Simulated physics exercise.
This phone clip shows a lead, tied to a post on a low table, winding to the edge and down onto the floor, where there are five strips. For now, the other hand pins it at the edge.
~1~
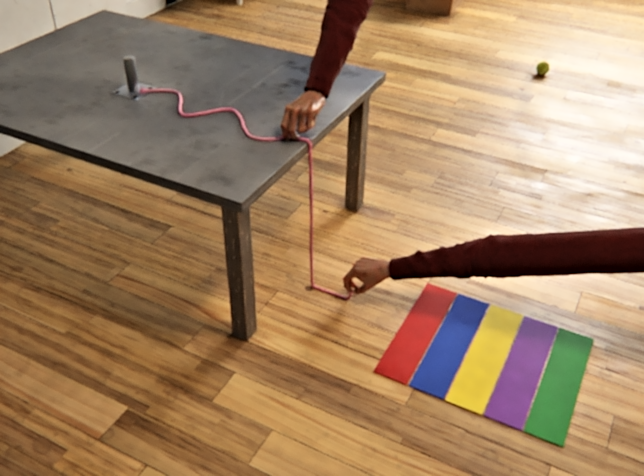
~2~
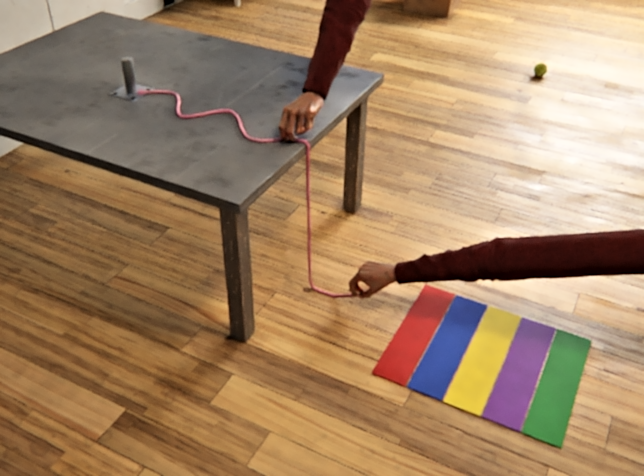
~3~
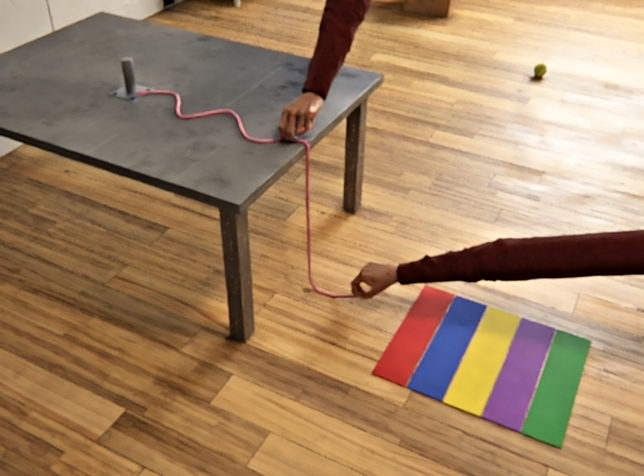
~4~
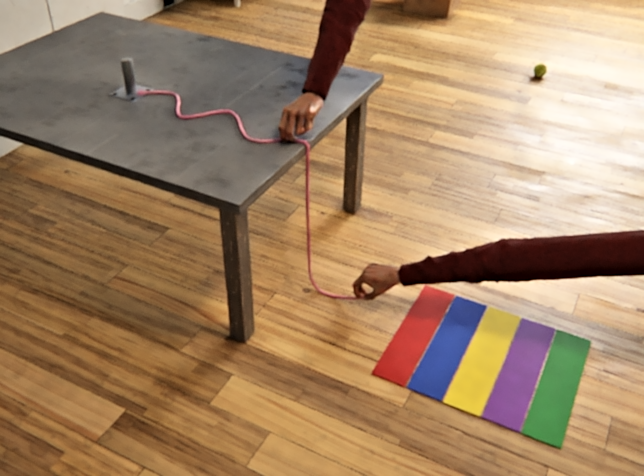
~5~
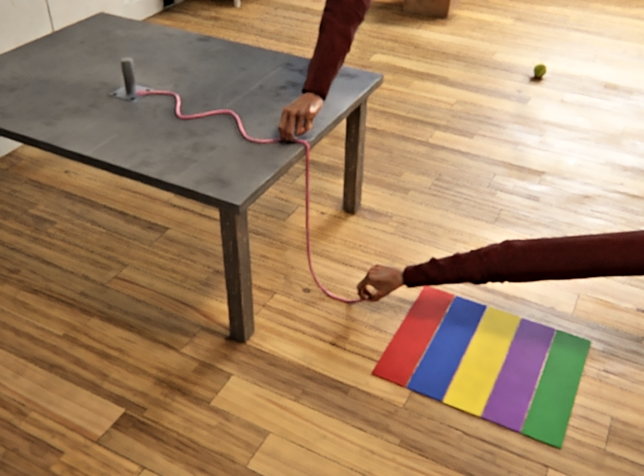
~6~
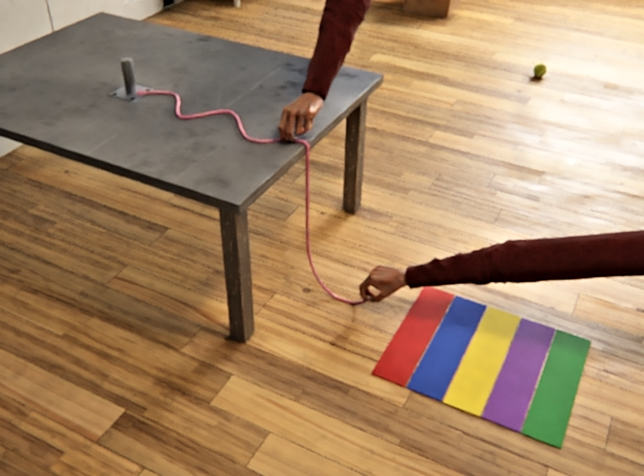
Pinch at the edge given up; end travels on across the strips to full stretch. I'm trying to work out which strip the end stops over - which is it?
It stops over the purple one.
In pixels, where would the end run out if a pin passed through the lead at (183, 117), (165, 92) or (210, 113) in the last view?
The three spots are (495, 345), (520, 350) and (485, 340), in that order.
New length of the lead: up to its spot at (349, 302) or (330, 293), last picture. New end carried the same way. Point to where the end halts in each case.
About (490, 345) and (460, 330).
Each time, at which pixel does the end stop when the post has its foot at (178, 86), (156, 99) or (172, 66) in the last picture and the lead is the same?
Try by try, around (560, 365), (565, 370) and (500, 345).
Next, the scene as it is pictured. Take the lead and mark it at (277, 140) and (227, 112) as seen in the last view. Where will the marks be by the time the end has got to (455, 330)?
Positions: (312, 172) for the first, (250, 126) for the second.
Soon after, end near (455, 330); over blue.
After that, end near (498, 345); over yellow.
At the stop, end near (526, 355); over purple. Over purple.
